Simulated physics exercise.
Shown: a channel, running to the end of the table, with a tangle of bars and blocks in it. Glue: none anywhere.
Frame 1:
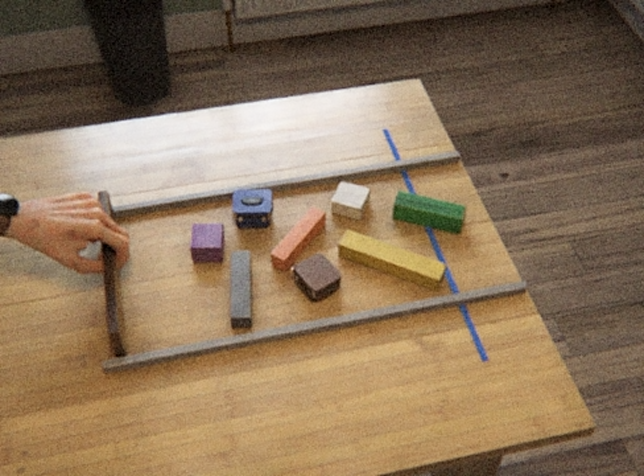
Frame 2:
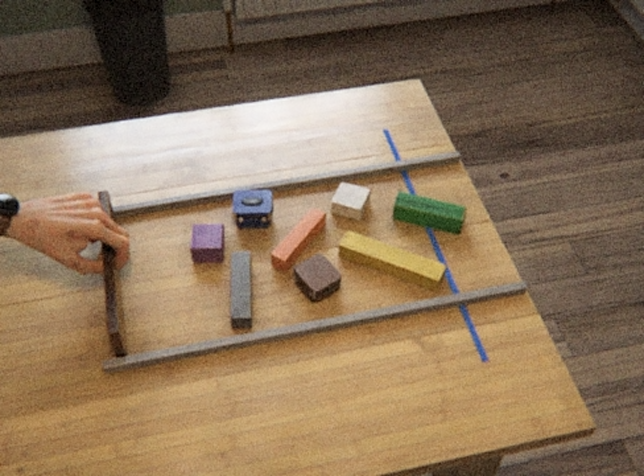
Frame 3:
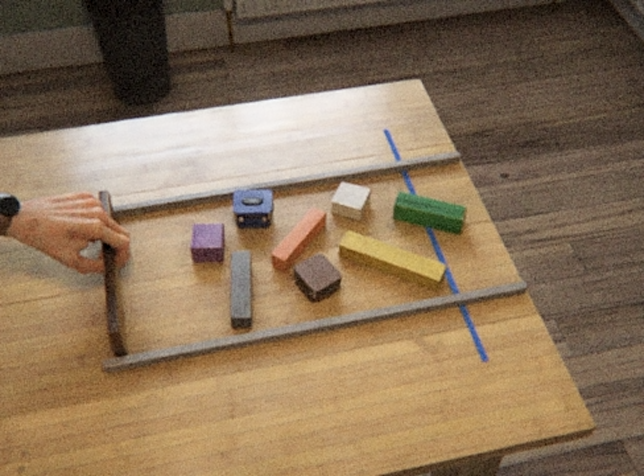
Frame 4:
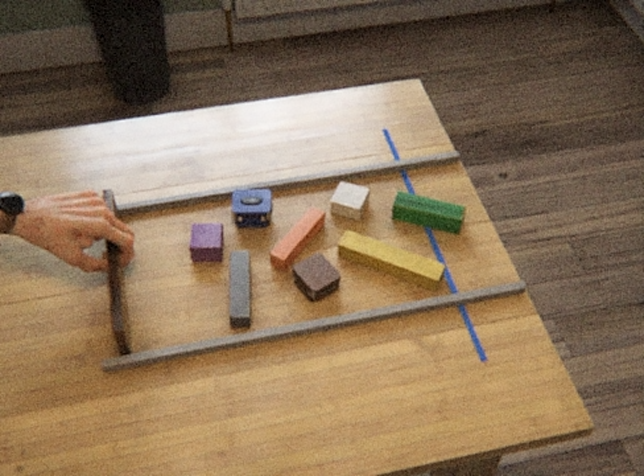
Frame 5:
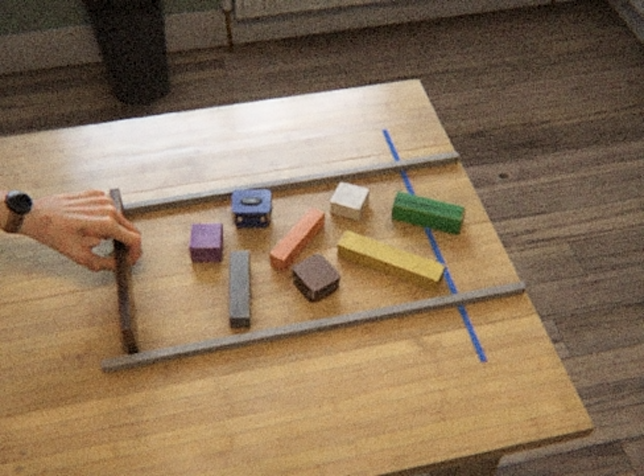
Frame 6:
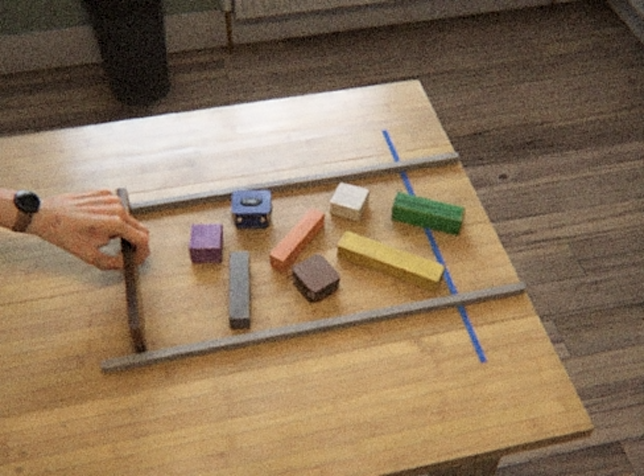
A hand slides a dark board slightly right along rails toward scattered coloured blocks and bars.
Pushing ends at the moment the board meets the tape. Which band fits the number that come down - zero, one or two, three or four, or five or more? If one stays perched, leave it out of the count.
Turns out one or two get pushed past the edge and drop.
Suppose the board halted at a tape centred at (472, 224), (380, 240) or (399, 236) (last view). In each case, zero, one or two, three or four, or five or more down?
Count per stopping tape, as listed: More than four, none at all, zero.
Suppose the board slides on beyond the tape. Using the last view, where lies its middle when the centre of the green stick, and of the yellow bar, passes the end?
With the green stick it sits around (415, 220), with the yellow bar around (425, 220).
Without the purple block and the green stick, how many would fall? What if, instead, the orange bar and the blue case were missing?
It would be 0 and 0.
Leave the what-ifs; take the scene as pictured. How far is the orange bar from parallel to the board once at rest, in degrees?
It sits some 20° out of line.
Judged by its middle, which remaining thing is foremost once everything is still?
White block.
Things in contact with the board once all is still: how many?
The count is 3.
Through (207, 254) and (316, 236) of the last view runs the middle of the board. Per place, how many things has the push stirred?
So 1, and at the other place 7.
A little later, none off yet; green stick at rest near (428, 214); yellow bar at rest near (390, 261); white block at rest near (350, 202).
Next, none off yet; green stick at rest near (428, 214); yellow bar shifted a little near (403, 262); white block moving near (356, 196).
Later still, none off yet; green stick shifted a little near (459, 213); yellow bar shifted about its own width near (473, 252); white block shifted well along near (412, 180).
When it is over, the number that fall off is one or two; down, yellow bar and green stick.
